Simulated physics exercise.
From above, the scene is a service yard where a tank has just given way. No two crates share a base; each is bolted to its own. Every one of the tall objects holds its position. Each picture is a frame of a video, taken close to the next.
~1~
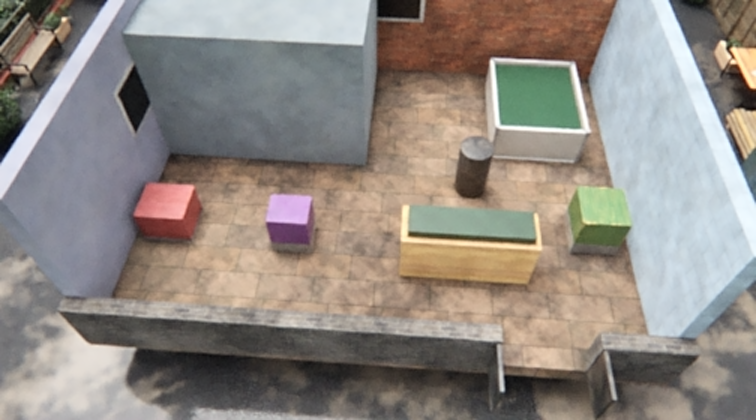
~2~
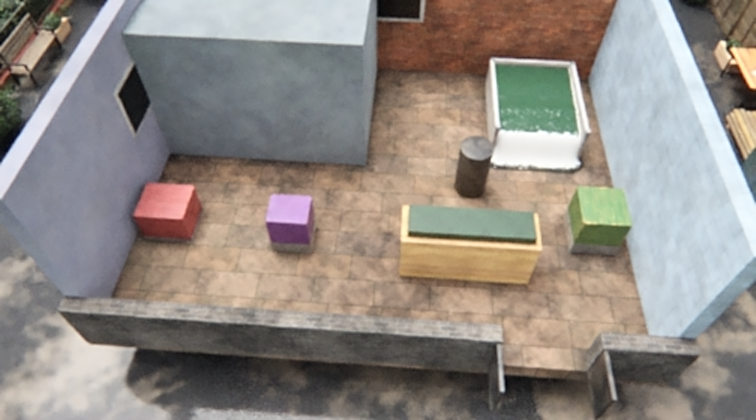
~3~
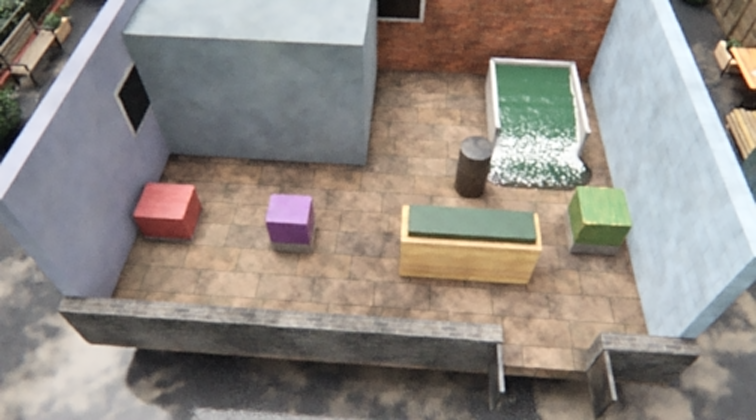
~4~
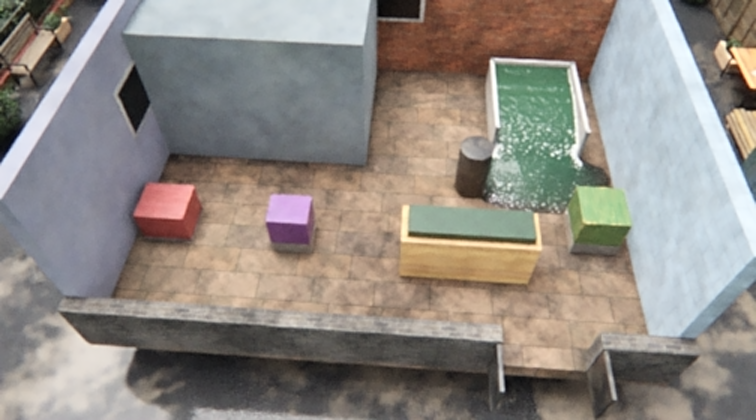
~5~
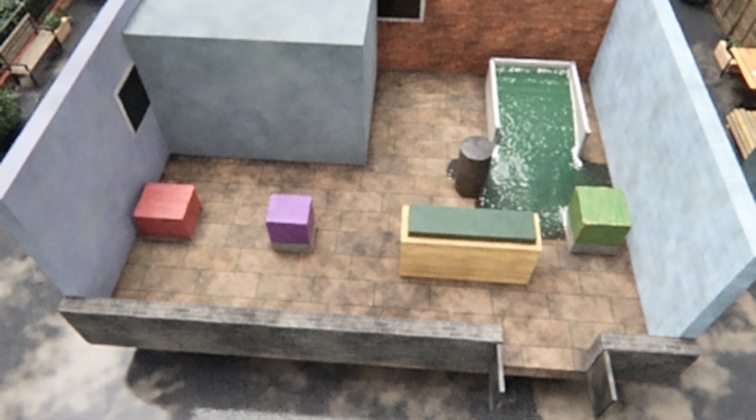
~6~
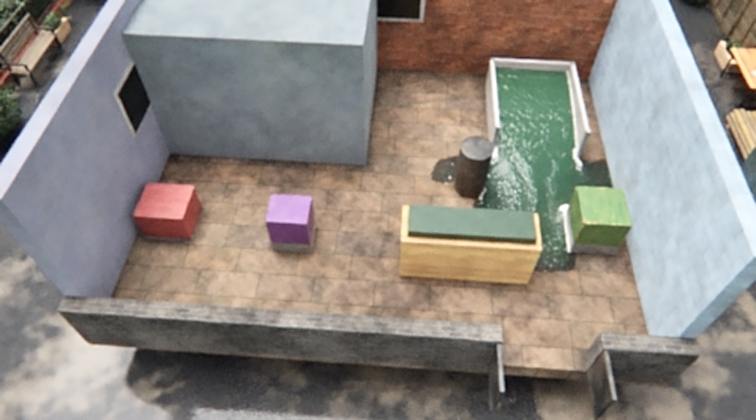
Service yard from above, green water pouring from an open white tank and spreading past a dark barrel, bench and green crate.
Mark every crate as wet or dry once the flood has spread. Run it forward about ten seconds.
Purple crate: Dry, green crate: Wet, red crate: Wet.
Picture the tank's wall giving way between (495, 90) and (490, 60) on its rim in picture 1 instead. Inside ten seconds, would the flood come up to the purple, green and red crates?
I'd say the purple crate stays clear, while the green crate stays clear and the red crate is overrun.
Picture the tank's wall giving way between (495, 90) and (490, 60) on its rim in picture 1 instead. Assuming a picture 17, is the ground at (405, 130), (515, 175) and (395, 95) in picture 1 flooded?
So it's liquid at the first, nothing at the second and liquid at the third.
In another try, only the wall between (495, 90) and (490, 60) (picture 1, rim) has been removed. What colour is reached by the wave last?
My pick is the red one.
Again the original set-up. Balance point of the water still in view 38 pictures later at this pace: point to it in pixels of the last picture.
About (460, 191) in the last view.
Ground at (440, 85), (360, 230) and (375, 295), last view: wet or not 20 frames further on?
Going through them in order, I'd say clear, drenched and clear.
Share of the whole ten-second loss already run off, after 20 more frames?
I get 50 percent.
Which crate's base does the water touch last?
Last is the one in red.
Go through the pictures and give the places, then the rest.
The first frame shows still water in the open tank at (536, 97).
In the second frame, water pours out at (536, 149) and has run to a hidden place.
In the third frame, the front is at a hidden place, out from the gap at (536, 150).
In the fourth frame, the front is at a hidden place, out from the gap at (535, 151).
In the fifth frame, the front is at a hidden place, out from the gap at (535, 151).
In the sixth frame, water pours out at (535, 151) and has run to a hidden place.
A moment on, water covers 25 % of the floor; the purple crate not reached, the green crate water round its plinth, the red crate not reached.
Next, water covers 35 % of the floor; the purple crate water round its plinth, the green crate water round its plinth, the red crate not reached.
Then, water covers 50 % of the floor; the purple crate water round its plinth, the green crate water round its plinth, the red crate not reached.
Later, water covers 75 % of the floor; the purple crate water round its plinth, the green crate water round its plinth, the red crate water round its plinth.
In the end, water covers 95 % of the floor; the purple crate stayed above the water, the green crate was topped, the red crate was topped.
